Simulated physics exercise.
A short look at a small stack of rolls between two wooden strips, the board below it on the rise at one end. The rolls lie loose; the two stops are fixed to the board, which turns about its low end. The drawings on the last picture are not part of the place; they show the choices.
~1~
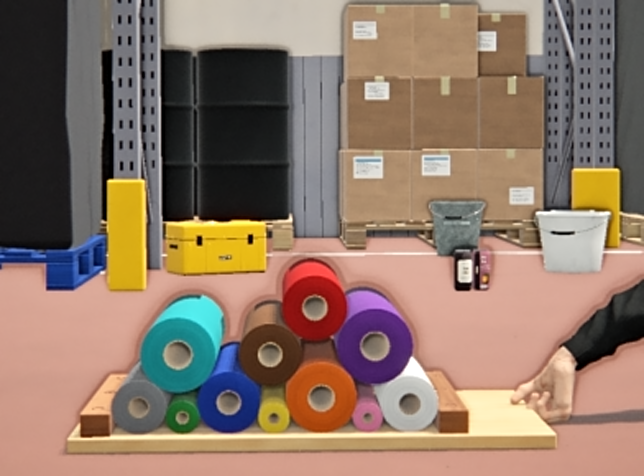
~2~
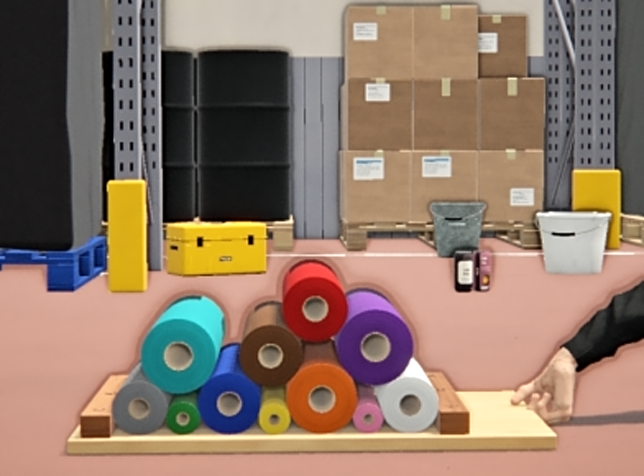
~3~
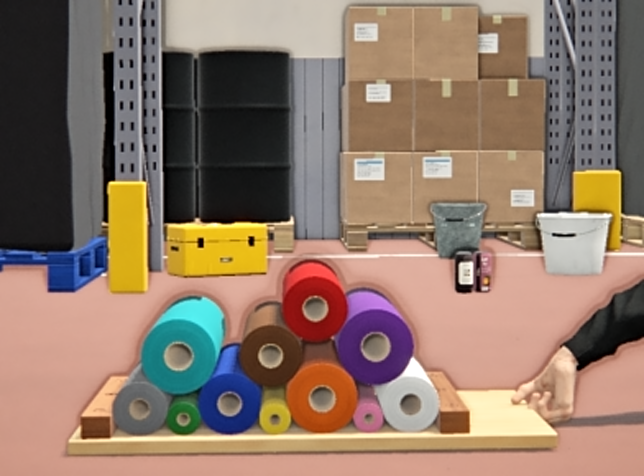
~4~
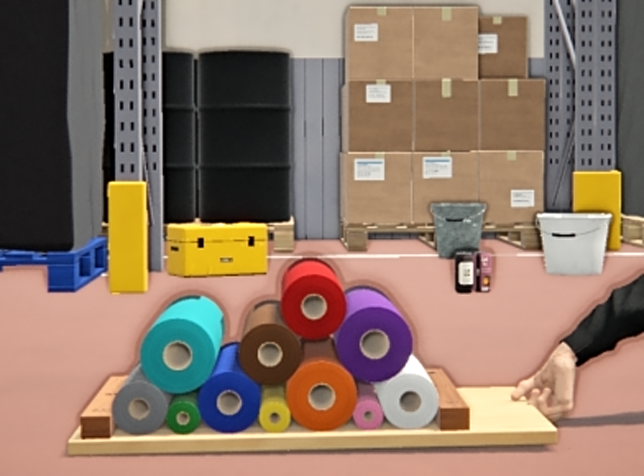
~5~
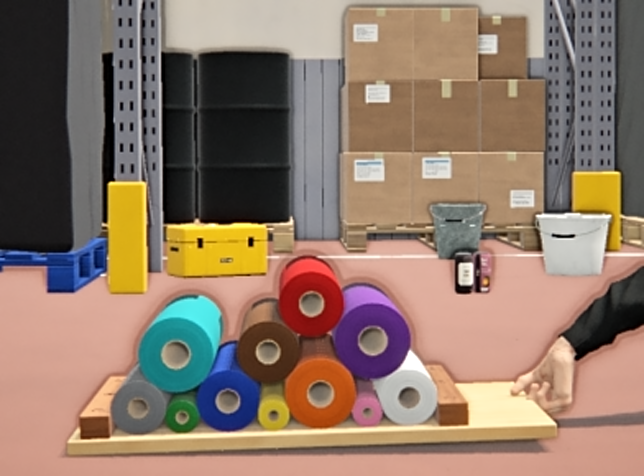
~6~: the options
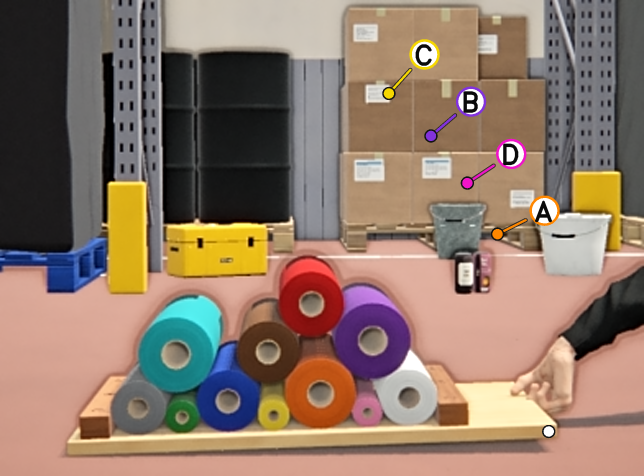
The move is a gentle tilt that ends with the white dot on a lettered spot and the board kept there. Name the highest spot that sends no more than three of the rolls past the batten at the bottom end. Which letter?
Raise it to B.
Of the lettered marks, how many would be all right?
Three of them.
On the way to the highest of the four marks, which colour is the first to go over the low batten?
The turquoise one.
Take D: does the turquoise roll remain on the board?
Yes, with D.
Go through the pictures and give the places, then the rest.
Board (310, 408); grey roll (139, 408); green roll (182, 418), in the first picture.
Green roll (183, 419); blue roll (229, 404), in the second picture.
Board (311, 409); pink roll (369, 418); white roll (410, 404); orange roll (322, 398), in the third picture.
Board (311, 407); grey roll (139, 409); green roll (183, 418), in the fourth picture.
Board (310, 405); grey roll (138, 408); green roll (182, 418), in the fifth picture.
On the copy, A at (497, 234); B at (431, 136); C at (389, 93); D at (468, 183); the white dot at (549, 431).
On B. First, board at 21°.
Then, board at 40°.
Finally, board at 40°, three over the low batten (turquoise, brown, red).
By contrast, A none over the low batten; C four over the low batten (turquoise, purple, brown, red); D none over the low batten.
